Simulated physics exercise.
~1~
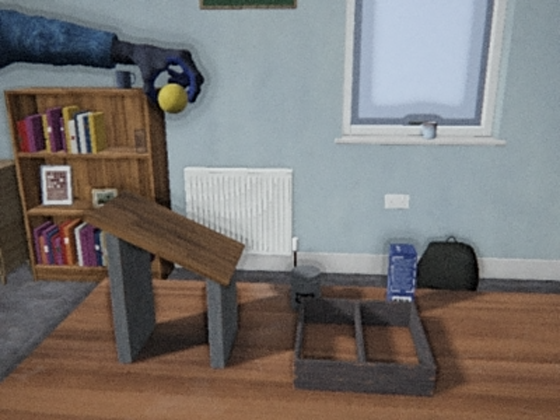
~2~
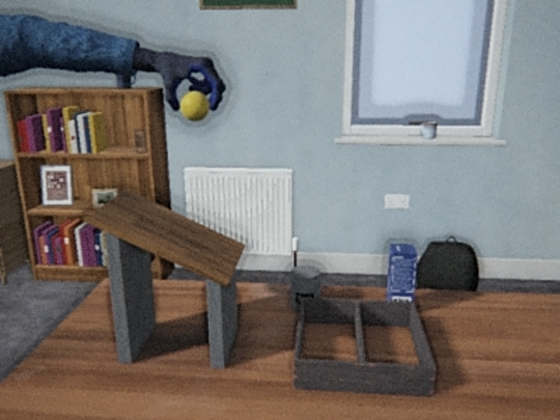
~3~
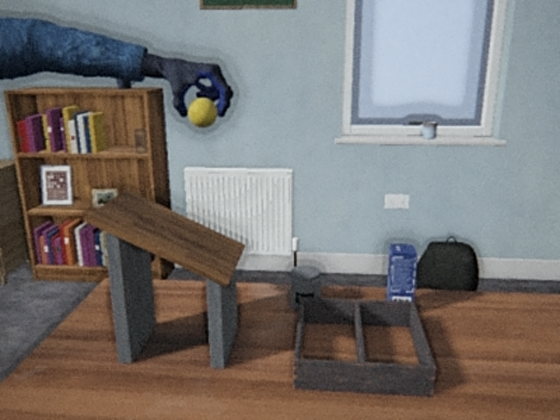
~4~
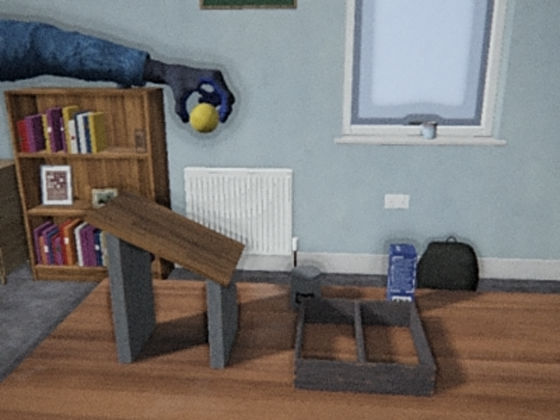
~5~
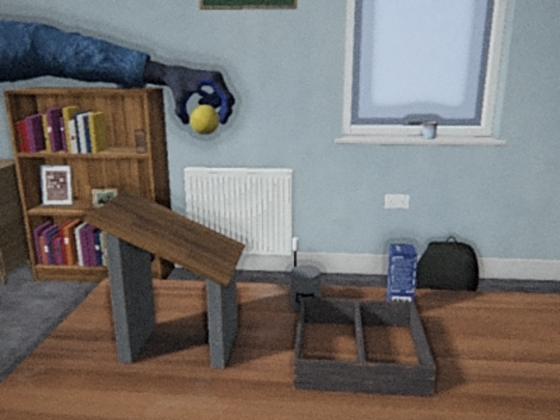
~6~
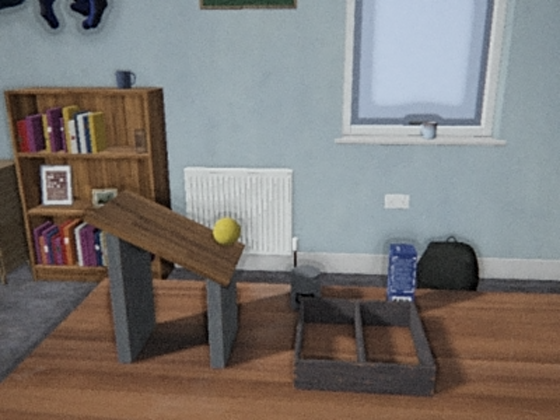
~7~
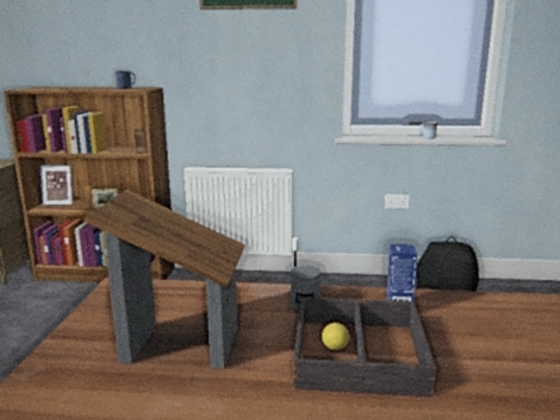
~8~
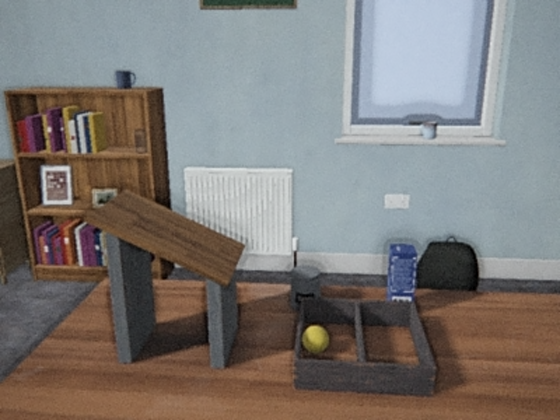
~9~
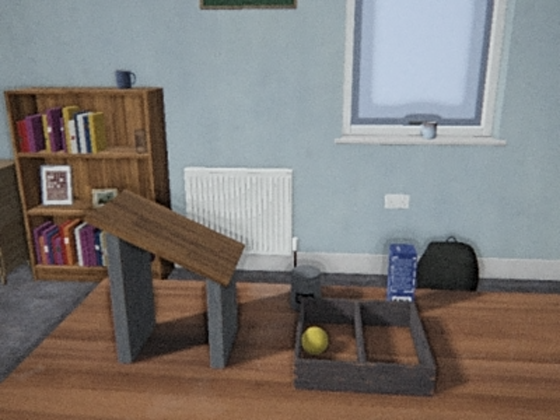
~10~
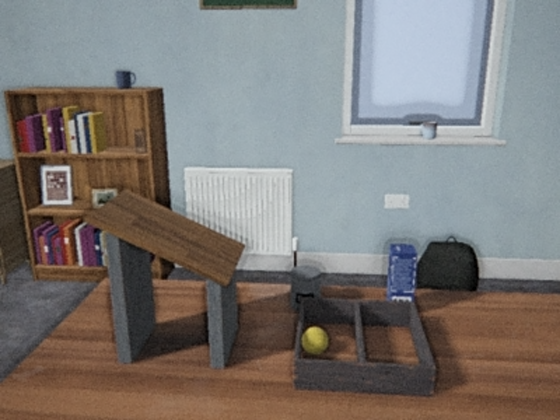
In a pale blue room with a bookcase, radiator and window, seen from the front across a wooden table, a sloping wooden board rests on grey supports at the left. To its right sits a dark tray with two bays, with a grey jar, a blue carton and a dark bag beyond. A gloved hand in a blue sleeve carries a yellow lemon rightward, lowers it slightly and holds it over the board. The hand lets go and withdraws, and the lemon drops to the board's lower end. It continues into the tray's nearer bay, shifts left and rests there.
